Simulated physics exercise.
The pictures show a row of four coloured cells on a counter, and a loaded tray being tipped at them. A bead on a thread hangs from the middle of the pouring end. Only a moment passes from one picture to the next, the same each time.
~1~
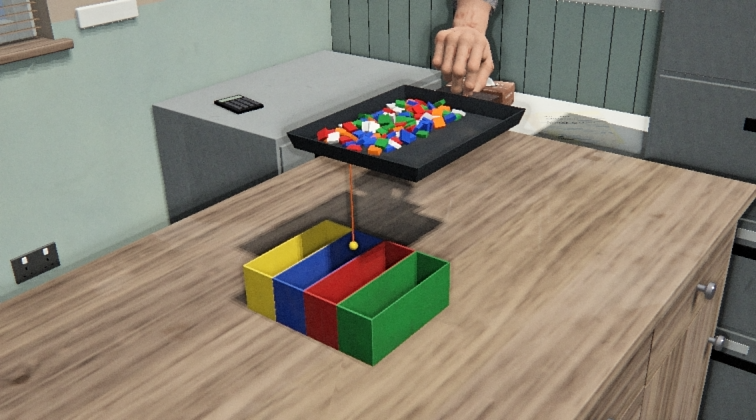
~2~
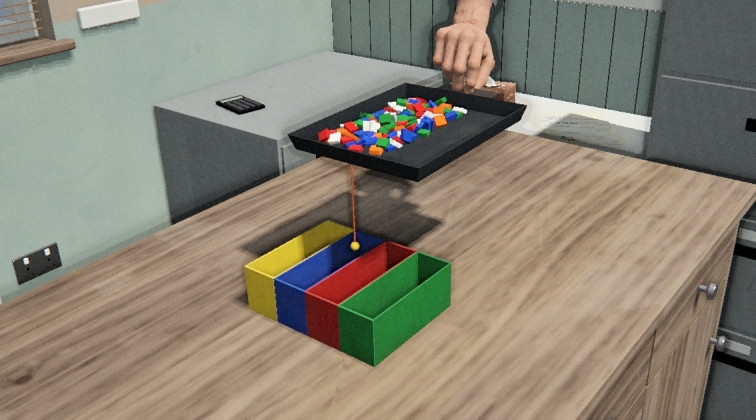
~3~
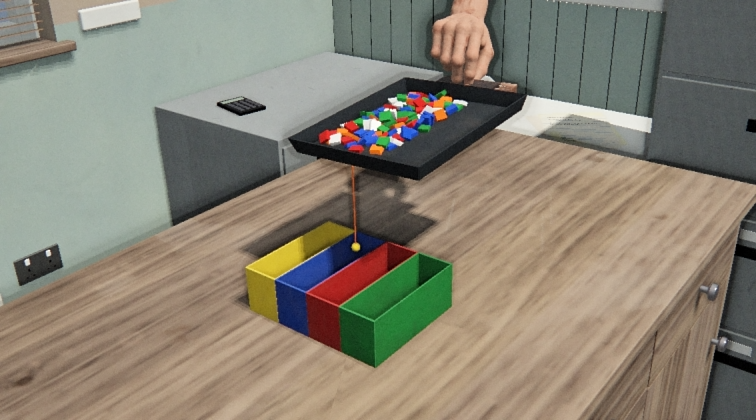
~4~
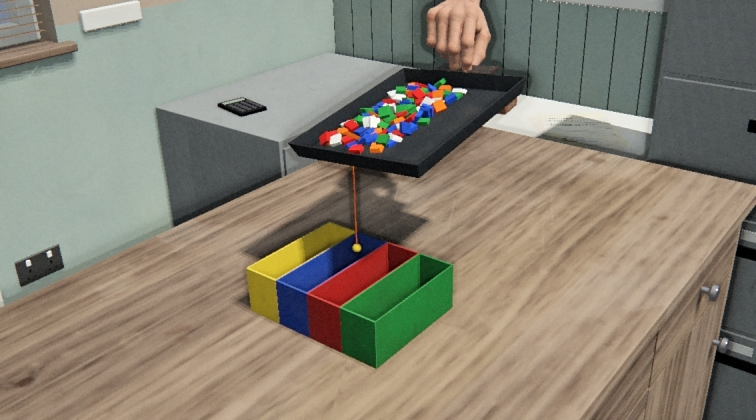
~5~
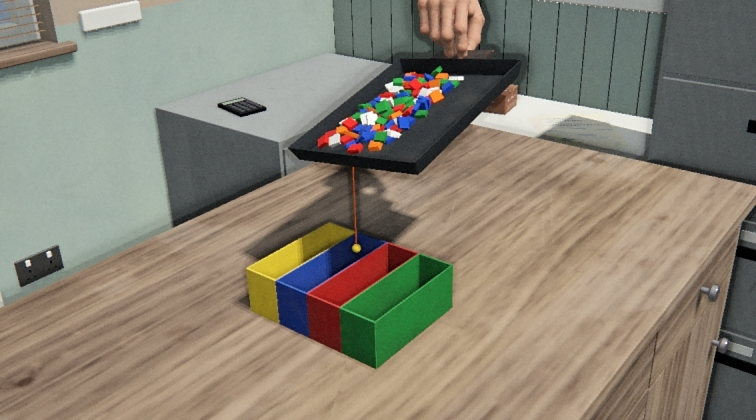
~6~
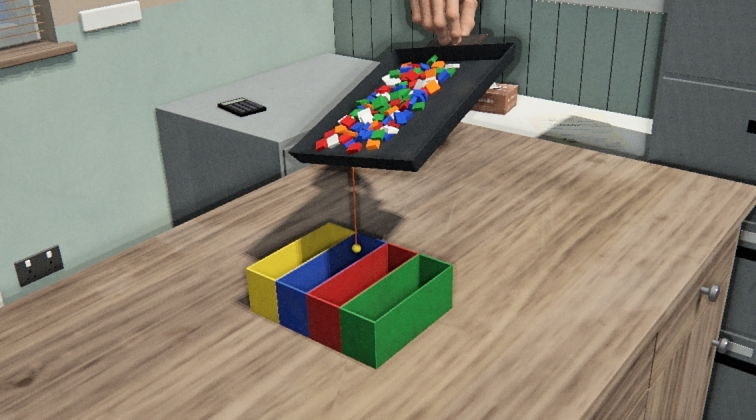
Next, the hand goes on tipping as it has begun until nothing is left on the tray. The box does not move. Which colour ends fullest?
Most goes to the yellow cell.
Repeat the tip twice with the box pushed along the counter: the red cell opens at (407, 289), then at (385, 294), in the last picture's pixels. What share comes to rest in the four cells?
Near 0 % and 0 %.
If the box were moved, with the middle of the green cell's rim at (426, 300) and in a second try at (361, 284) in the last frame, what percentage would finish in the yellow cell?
About 10 and 50 per cent.
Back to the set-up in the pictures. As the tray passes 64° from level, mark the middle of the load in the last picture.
Close to (327, 135).
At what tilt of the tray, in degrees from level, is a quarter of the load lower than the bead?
At about 90°.
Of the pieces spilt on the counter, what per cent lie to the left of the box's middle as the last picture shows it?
Near 100 %.
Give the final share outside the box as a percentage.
About 40 per cent.
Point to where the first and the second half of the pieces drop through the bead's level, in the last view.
Around (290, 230) and then (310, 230).
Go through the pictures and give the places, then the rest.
The first frame shows corners of the pouring end near (294, 132) and (416, 165), level; middle of the load near (399, 126), mosaic tiles; bead on its thread near (354, 246); yellow cell near (260, 289); blue cell near (290, 302); red cell near (321, 316); green cell near (355, 331).
The second frame shows corners of the pouring end near (295, 133) and (417, 165), level; middle of the load near (401, 125).
The third frame shows corners of the pouring end near (295, 137) and (417, 164), tipped barely, lowest at the left corner; middle of the load near (401, 121).
The fourth frame shows corners of the pouring end near (295, 141) and (416, 161), tipped a little, lowest at the left corner; middle of the load near (400, 116).
The fifth frame shows corners of the pouring end near (294, 145) and (413, 159), tipped clearly, lowest at the left corner; middle of the load near (398, 109).
The sixth frame shows corners of the pouring end near (294, 149) and (410, 156), tipped clearly, lowest at the left corner; middle of the load near (395, 104); yellow cell near (263, 292); blue cell near (293, 305); red cell near (324, 319); green cell near (358, 334).
Shortly afterwards, tray tipped steeply; the whole lot on the tray.
Next, tray tipped past a quarter turn; near a third on the tray; near a quarter in the yellow cell; only a few in the blue cell; near a third falling or outside the box.
Some moments later, tray tipped past a quarter turn; near two thirds in the yellow cell; only a few in the blue cell; near a third falling or outside the box.
In the end, tray tipped past a quarter turn; near two thirds in the yellow cell; only a few in the blue cell; none at all in the green cell; none at all in the red cell; near a third outside the box.
